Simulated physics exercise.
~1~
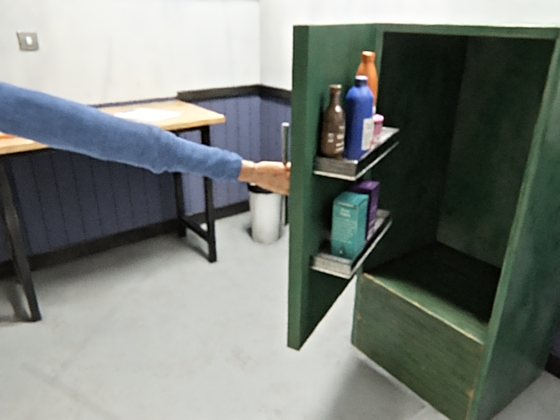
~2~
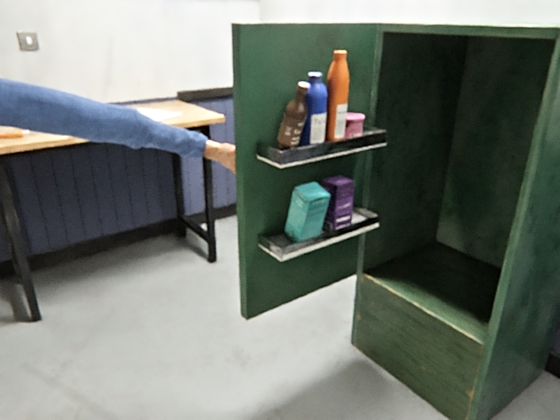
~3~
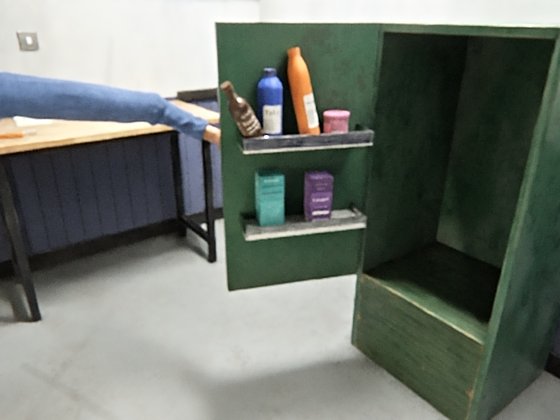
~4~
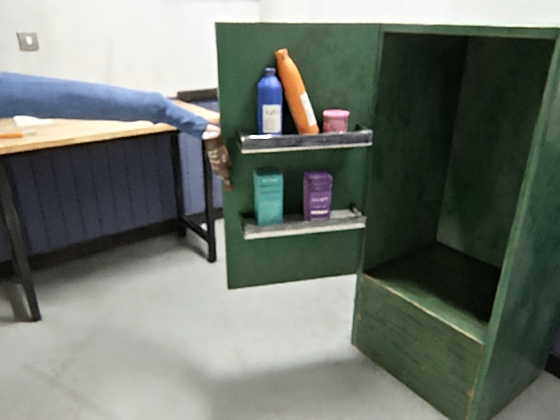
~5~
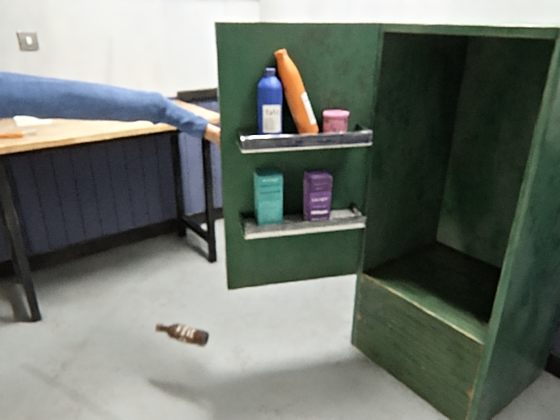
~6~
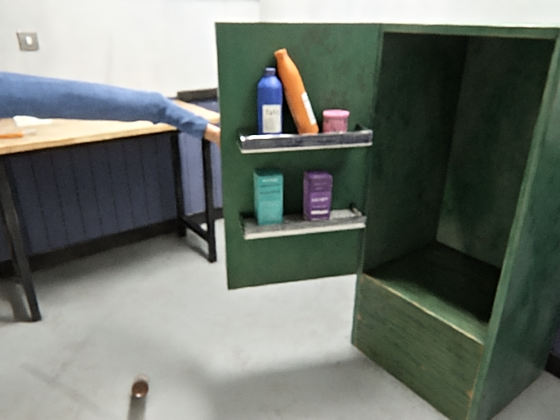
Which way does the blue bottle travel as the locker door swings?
It moves to the left, carried along on the upper rack of the door.
